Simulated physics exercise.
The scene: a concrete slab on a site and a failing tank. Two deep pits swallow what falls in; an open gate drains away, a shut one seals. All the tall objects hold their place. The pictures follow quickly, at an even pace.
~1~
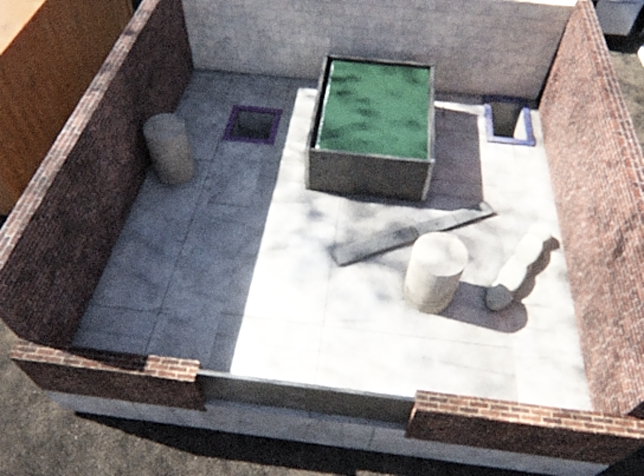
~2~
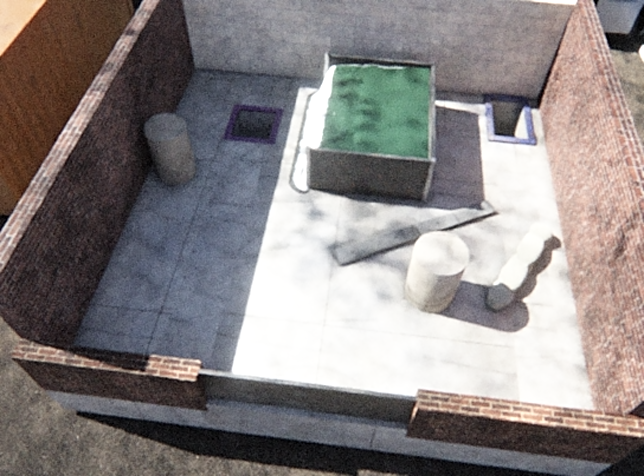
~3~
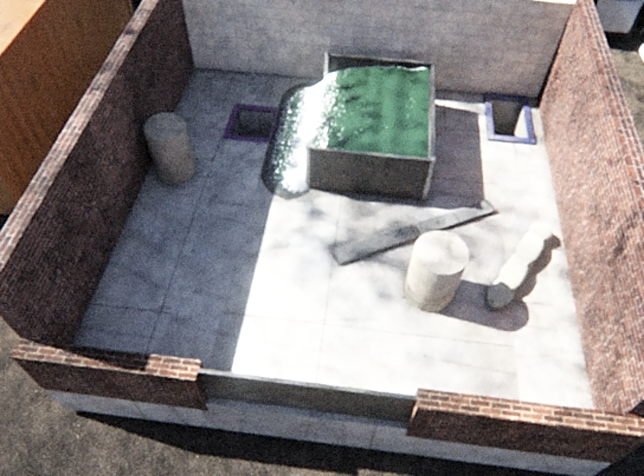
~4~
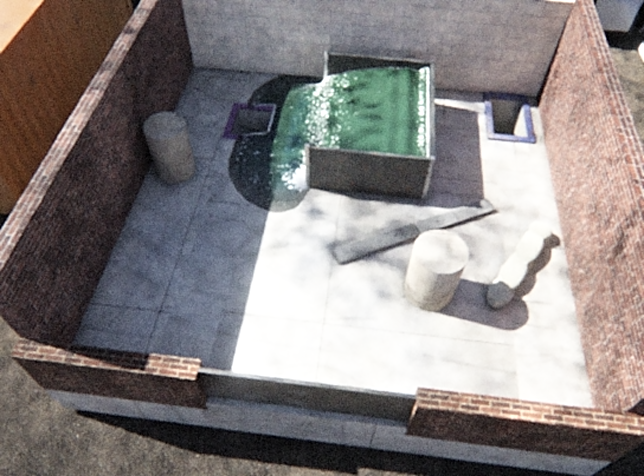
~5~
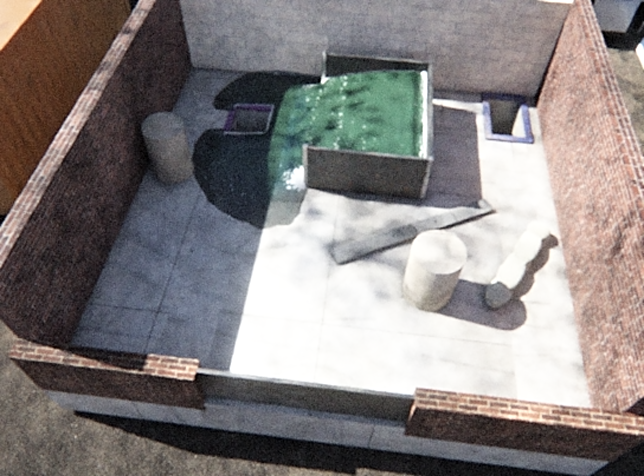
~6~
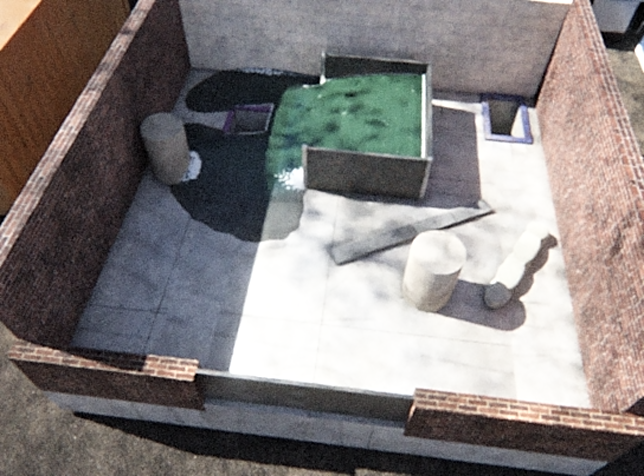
A dark-walled tank of green water gave way on its left side, and the water poured out and spread across the walled concrete slab, passing around a square pit and reaching a short pillar.
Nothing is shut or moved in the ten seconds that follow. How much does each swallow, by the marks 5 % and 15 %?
One by one: The gate takes under 5 %; the purple pit takes over 15 %; the blue pit takes under 5 %.
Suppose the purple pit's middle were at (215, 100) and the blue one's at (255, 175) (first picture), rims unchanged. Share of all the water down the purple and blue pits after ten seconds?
Per cent: Purple 50, blue 25.
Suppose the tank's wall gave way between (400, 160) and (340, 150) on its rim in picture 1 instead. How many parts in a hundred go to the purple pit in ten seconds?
In per cent: Purple 4.
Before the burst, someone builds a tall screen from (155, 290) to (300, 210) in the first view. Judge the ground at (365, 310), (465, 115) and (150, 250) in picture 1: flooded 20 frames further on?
In that order: Clear, not flooded, wet.
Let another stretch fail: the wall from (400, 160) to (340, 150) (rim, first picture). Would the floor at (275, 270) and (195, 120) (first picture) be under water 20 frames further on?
In that order: Flooded, dry.
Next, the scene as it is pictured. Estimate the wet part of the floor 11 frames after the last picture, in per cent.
Close to 35 %.
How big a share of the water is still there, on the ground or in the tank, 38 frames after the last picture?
Close to 46 %.
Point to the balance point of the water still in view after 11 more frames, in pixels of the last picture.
Near (266, 143).
A moment on, water covers 30 % of the floor; the gate 0 %, the purple pit 15 %, the blue pit 0 %.
Next, water covers 35 % of the floor; the gate 0 %, the purple pit 25 %, the blue pit 0 %.
Then, water covers 40 % of the floor; the gate 0 %, the purple pit 40 %, the blue pit 0 %.
Later, water covers 70 % of the floor; the gate 0 %, the purple pit 53 %, the blue pit 0 %.
In the end, water covers 90 % of the floor; the gate 0 %, the purple pit 60 %, the blue pit 0 %.
